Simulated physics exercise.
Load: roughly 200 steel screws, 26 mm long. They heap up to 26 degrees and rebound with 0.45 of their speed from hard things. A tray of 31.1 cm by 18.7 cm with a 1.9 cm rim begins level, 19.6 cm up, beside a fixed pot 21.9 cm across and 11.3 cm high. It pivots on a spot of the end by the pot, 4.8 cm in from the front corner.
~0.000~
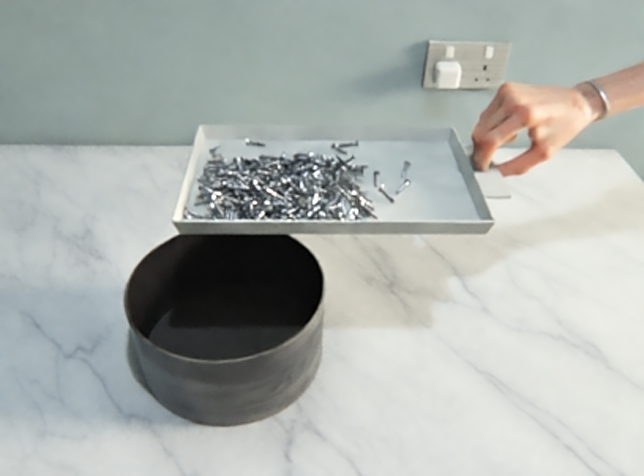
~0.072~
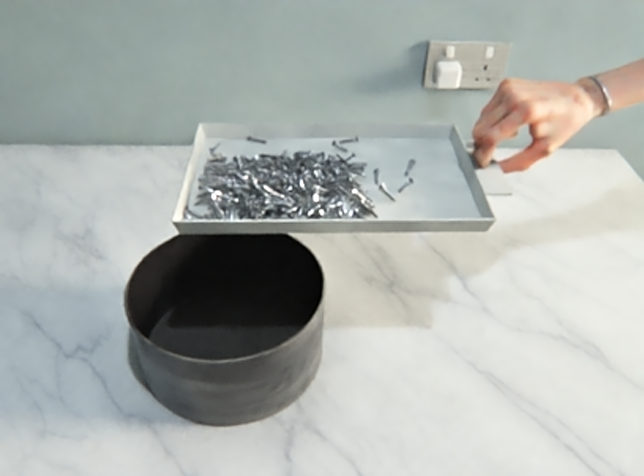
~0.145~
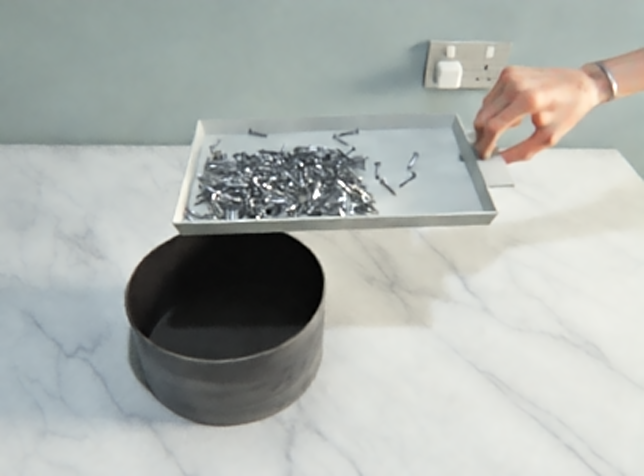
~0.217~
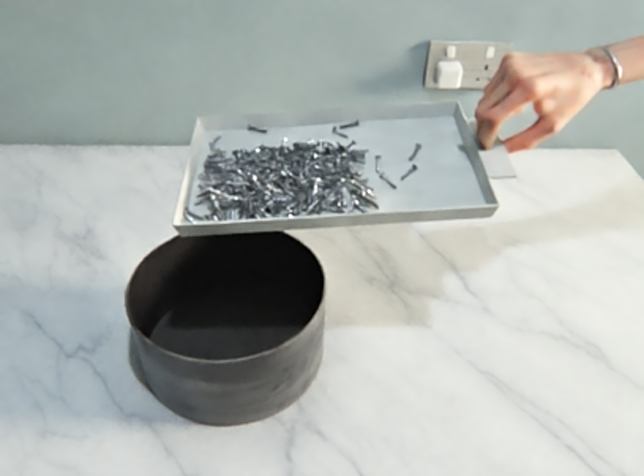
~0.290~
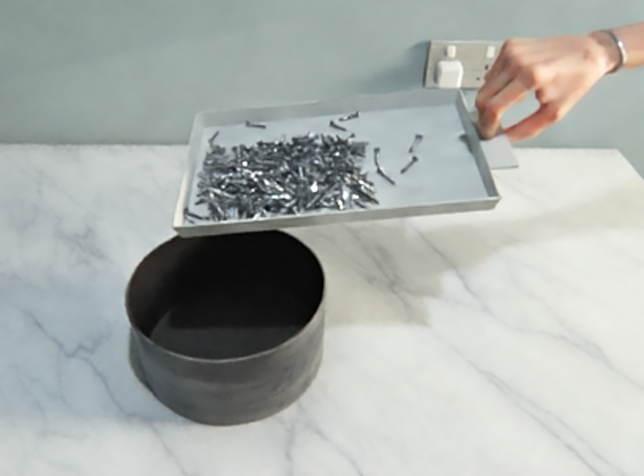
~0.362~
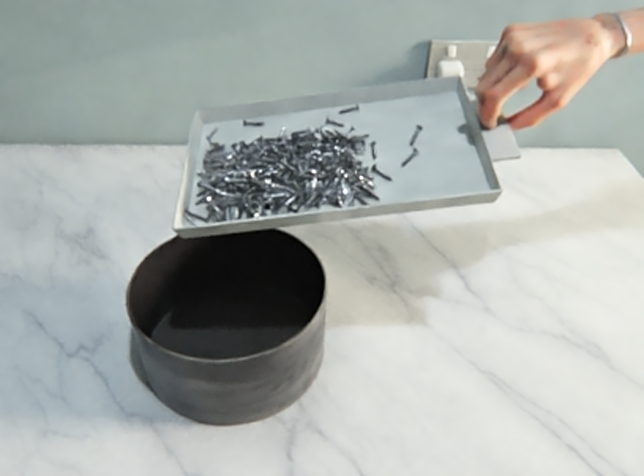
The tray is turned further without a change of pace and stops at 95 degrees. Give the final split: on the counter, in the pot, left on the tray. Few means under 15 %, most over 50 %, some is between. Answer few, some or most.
Counter: Few, pot: Most, tray: Few.
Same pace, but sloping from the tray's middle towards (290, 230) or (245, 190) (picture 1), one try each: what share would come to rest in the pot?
About 100 and 65 per cent.
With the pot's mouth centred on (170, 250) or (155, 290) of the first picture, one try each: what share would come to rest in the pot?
About 70 and 100 per cent.
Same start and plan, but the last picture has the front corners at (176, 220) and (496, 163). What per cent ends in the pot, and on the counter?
Pot 65, counter 35.
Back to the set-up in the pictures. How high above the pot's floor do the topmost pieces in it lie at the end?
Roughly 3.5 cm.
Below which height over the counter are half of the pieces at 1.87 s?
Roughly 4 cm.
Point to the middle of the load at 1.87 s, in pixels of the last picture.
Near (192, 345).
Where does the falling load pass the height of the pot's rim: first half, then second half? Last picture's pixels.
At about (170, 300), then at (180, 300).
Then, at 1.27 s, tilt 51 degrees; the tray holds 100 %, the pot 0 %.
Then, at 1.87 s, tilt 76 degrees; the tray holds 30 %, the pot 55 %.
Then, at 2.52 s, tilt 95 degrees; the tray holds 0 %, the pot 100 %.
In the end, at 3.0 s, counter 0 %, pot 100 %, tray 0 %.
